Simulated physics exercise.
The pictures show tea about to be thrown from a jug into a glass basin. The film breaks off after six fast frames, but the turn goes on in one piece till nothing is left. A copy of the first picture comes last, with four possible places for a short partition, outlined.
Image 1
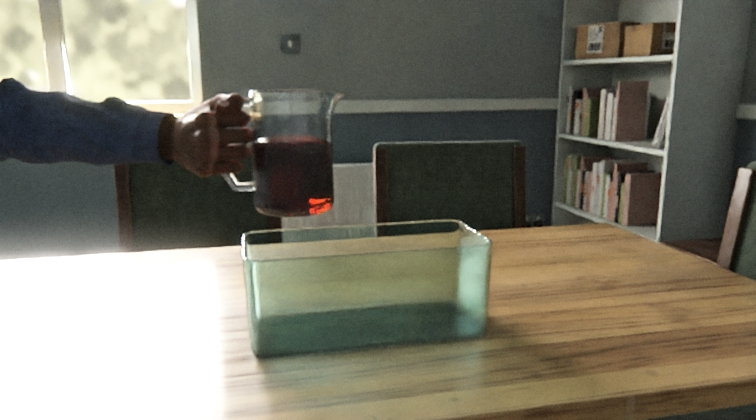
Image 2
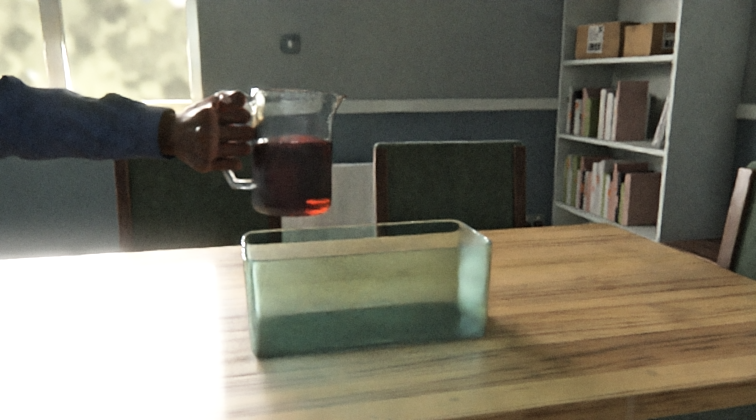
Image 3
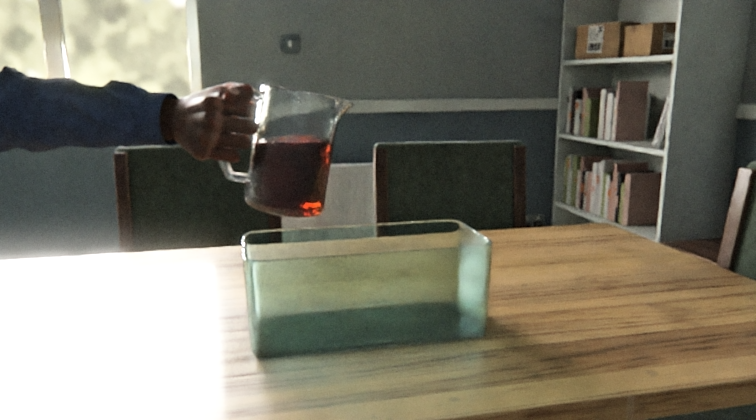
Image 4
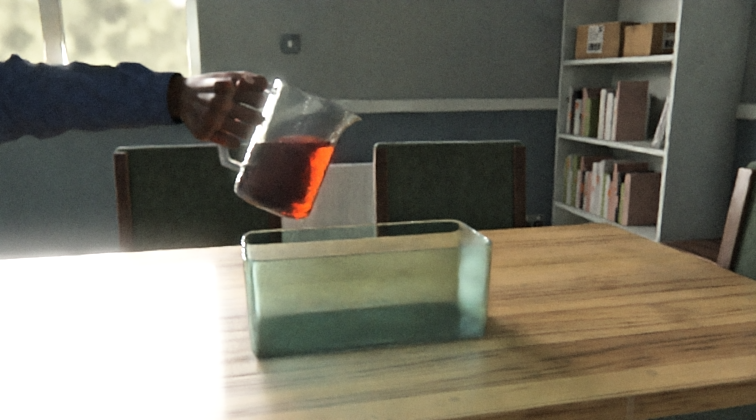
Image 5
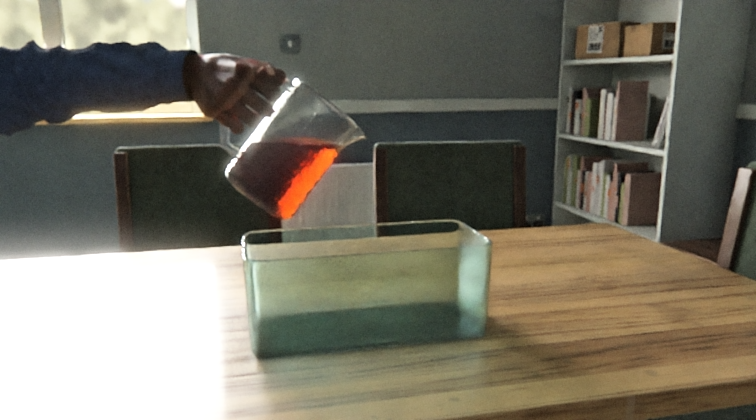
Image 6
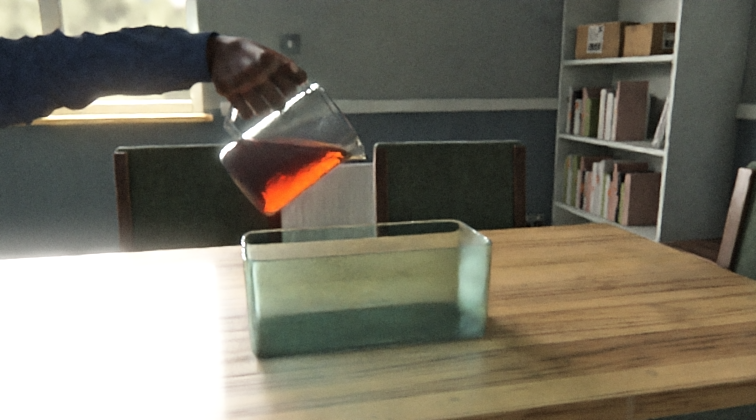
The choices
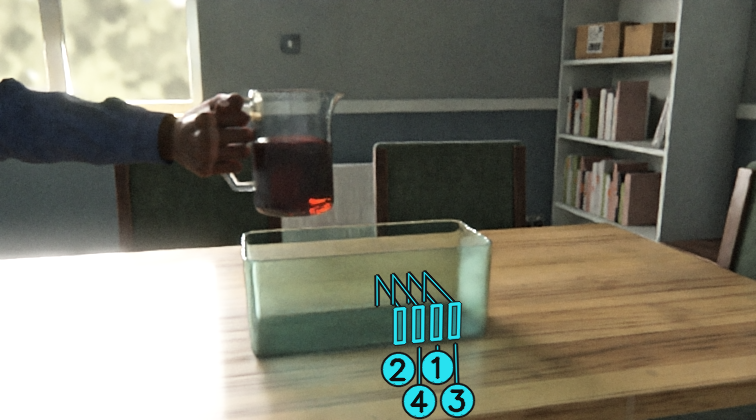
A hand held a glass jug of reddish-brown tea above an empty glass basin on a wooden table, then steadily tilted it to the right, and the tea slanted toward the lip.
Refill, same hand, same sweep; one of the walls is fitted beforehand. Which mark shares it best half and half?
Position 4 does it best.
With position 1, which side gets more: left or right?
More ends on the left.
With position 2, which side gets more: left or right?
The right side.
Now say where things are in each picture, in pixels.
Upright, lip at (343, 93); basin from (251, 357) to (485, 333); nothing has left yet.
Tipped about 3°, lip at (346, 96); nothing has left yet.
Tipped about 11°, lip at (353, 104); nothing has left yet.
Tipped about 23°, lip at (361, 118); nothing has left yet.
Tipped about 39°, lip at (366, 137); nothing has left yet.
Tipped about 55°, lip at (366, 158); nothing has left yet.
On the marked copy, 1 at (437, 346); 2 at (401, 349); 3 at (455, 344); 4 at (419, 348).
Choosing 1, about 82 % ends left of the wall and 14 % right of it; 4 % is lost outside.
Choosing 2, about 10 % ends left of the wall and 87 % right of it; 3 % is lost outside.
Choosing 3, about 93 % ends left of the wall and 3 % right of it; 4 % is lost outside.
Choosing 4, about 45 % ends left of the wall and 52 % right of it; 3 % is lost outside.
